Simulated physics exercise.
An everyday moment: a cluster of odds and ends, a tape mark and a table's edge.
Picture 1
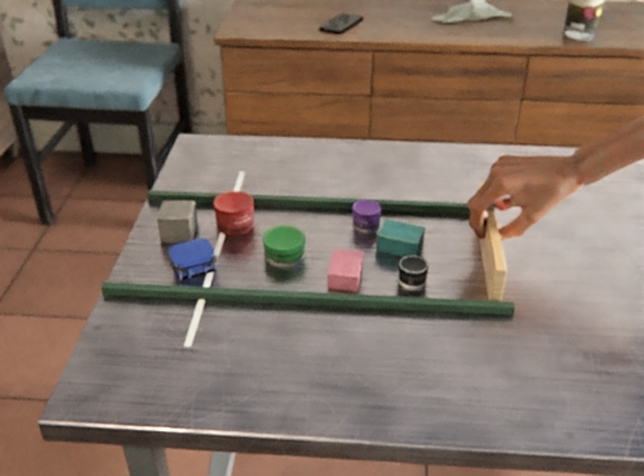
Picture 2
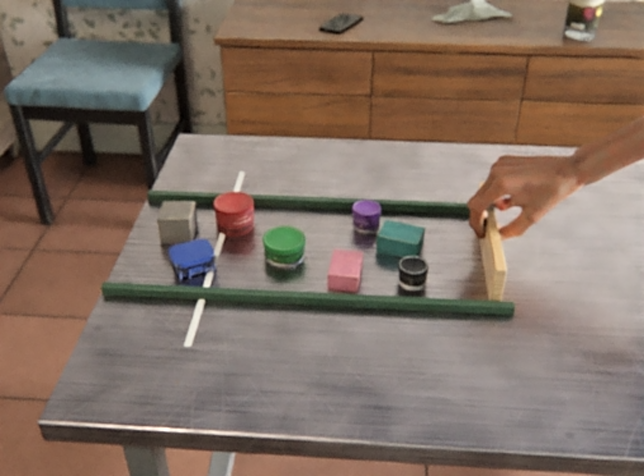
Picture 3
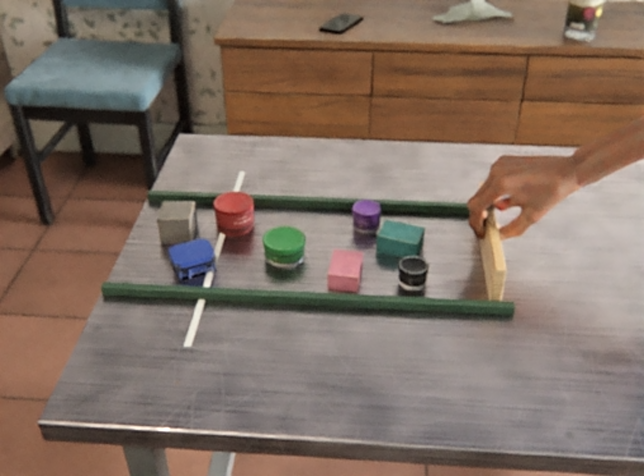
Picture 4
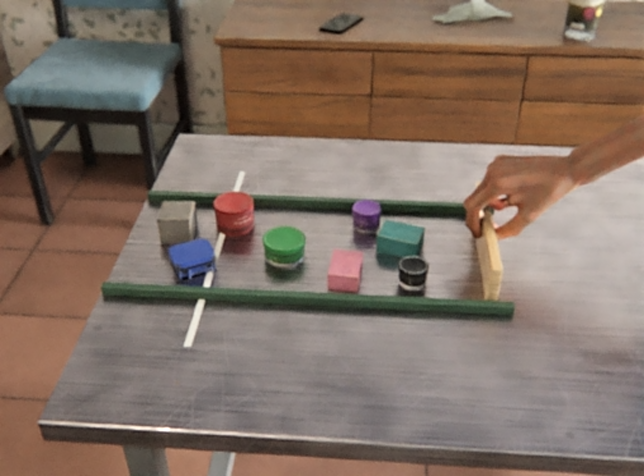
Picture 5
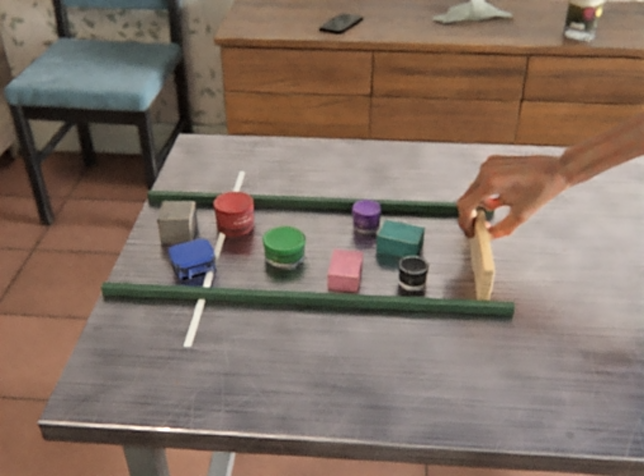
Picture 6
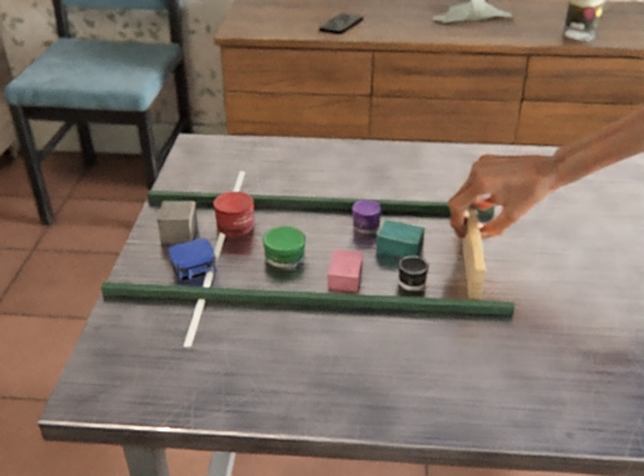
On a grey table, a hand holds a wooden board upright between two green rails, then slides it slightly left toward a group of small coloured tubs and blocks, which stay still around and beside a white strip.
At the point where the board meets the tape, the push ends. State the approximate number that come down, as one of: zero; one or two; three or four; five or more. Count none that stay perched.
Approximate number down: Zero.
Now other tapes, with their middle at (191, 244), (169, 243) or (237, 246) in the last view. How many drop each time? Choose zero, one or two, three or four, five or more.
Tape by tape, the falls would be: 1 or 2, then either three or four, then no fall at all.
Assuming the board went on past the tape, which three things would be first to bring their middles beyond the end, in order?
Earliest first - the grey block, the blue case, the green pot.
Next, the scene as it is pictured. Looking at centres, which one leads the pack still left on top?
The grey block is foremost.
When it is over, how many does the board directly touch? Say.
At rest, 3 are in contact.
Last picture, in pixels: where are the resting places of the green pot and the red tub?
Near (155, 240) and (181, 210).
A little later, none off yet; grey block at rest near (178, 222); blue case at rest near (193, 260); red tub at rest near (234, 214).
When it is over, the number that fall off is zero.
